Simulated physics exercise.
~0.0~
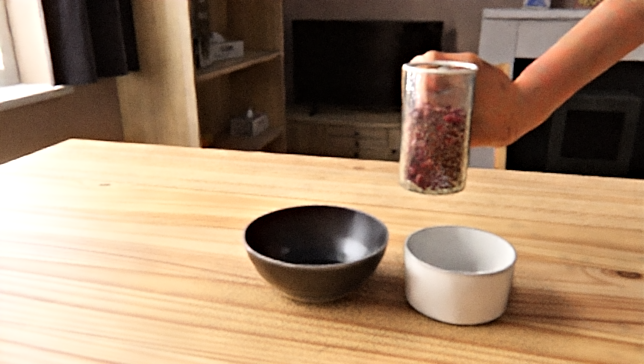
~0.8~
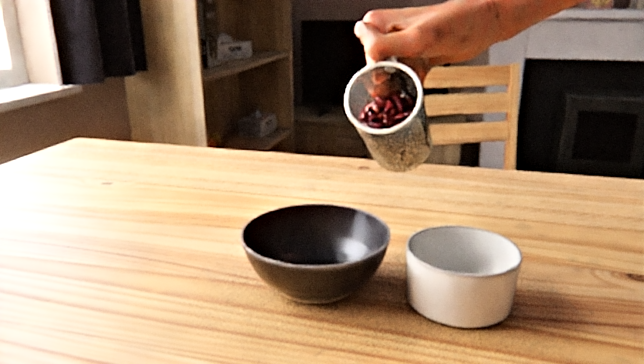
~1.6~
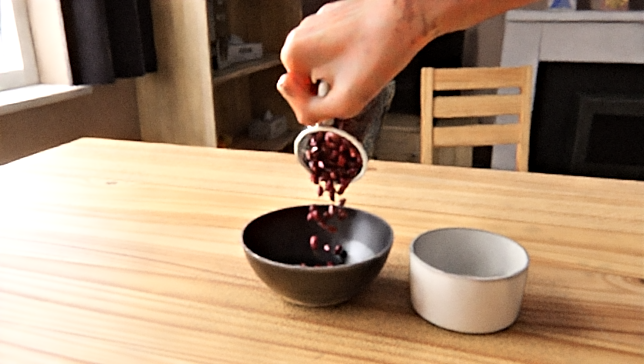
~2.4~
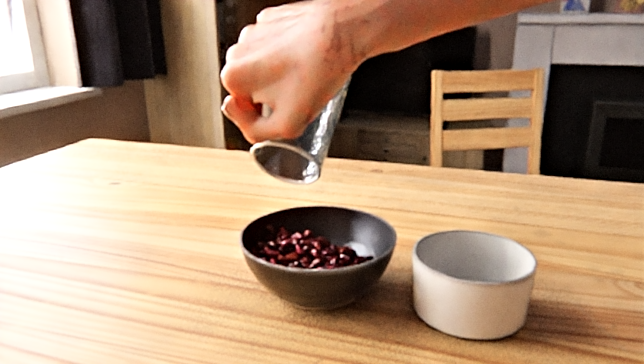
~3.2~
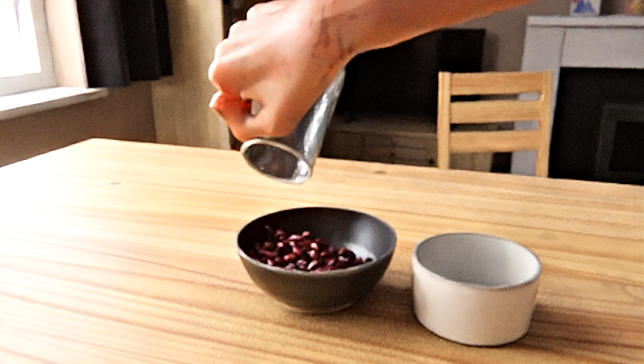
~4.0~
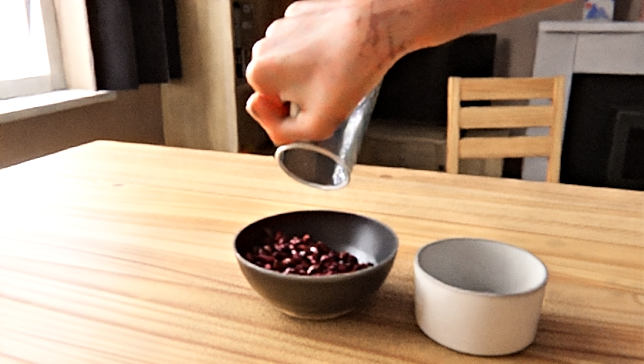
On a pale wooden table in a living room, a black bowl stands beside a white dish. A hand holds a clear cup of dark red kidney beans upright above them, then moves it left and begins to tip it. As the cup leans further over the black bowl, the beans spill from its mouth in a stream. The hand keeps turning the cup until it points downward and is empty. It then shifts the cup a little to the right, while all the beans rest in the black bowl and the white dish remains empty.
